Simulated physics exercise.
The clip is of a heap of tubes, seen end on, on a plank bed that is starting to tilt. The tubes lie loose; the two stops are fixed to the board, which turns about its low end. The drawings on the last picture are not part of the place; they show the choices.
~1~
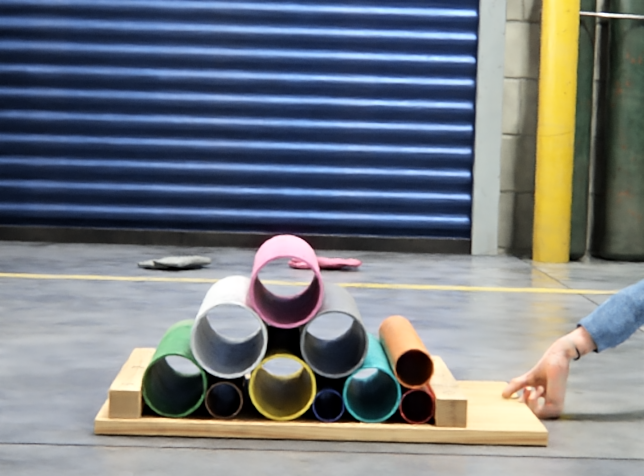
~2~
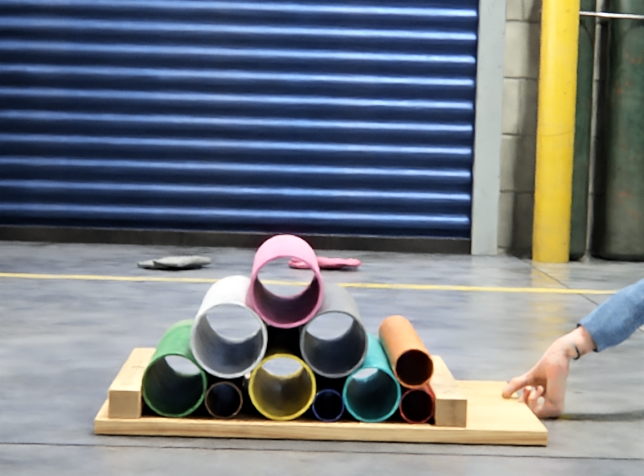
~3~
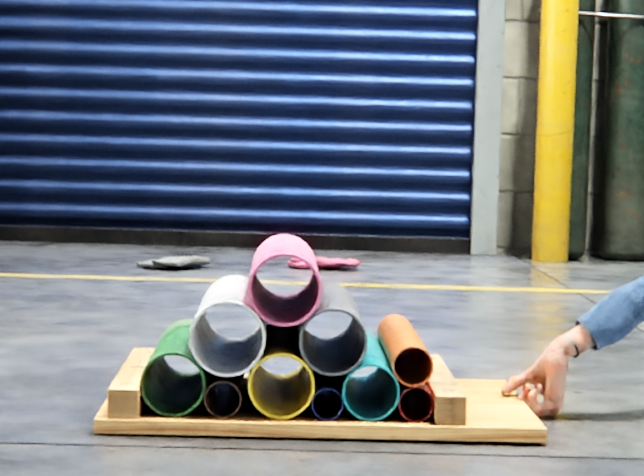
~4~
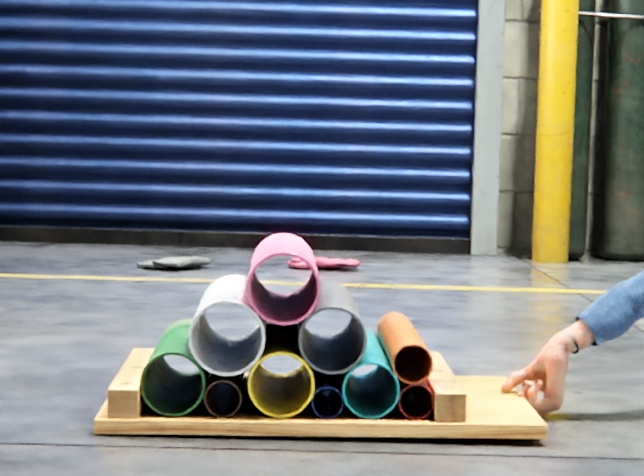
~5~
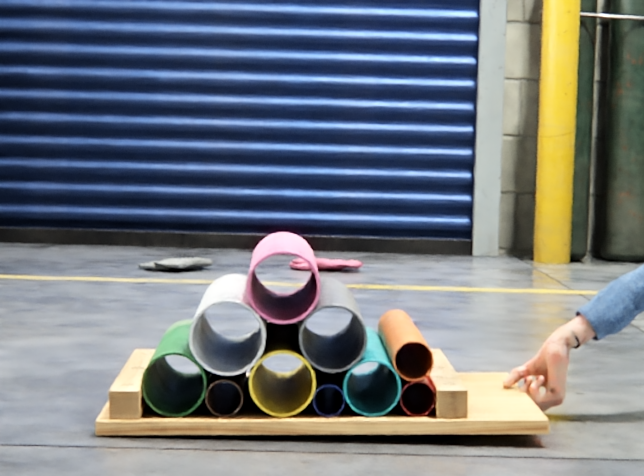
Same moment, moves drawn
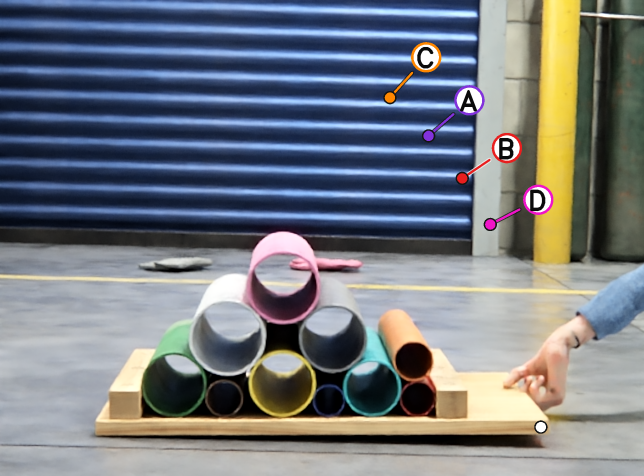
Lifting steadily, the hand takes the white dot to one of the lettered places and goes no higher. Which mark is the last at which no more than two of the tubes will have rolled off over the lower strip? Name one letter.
The answer is mark A.
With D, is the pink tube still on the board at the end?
Yes.
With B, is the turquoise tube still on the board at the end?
Yes, with B.
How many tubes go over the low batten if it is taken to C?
The count is three.
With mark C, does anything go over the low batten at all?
Yes, at C.
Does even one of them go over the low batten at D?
At D: No.
On the marked copy, A at (428, 136); B at (462, 178); C at (390, 97); D at (491, 224); the white dot at (541, 427).
With A. Early on, board at 22°.
Further on, board at 42°.
At the end, board at 43°, two over the low batten (white, pink).
As for the rest, B none over the low batten; C three over the low batten (white, grey, pink); D none over the low batten.
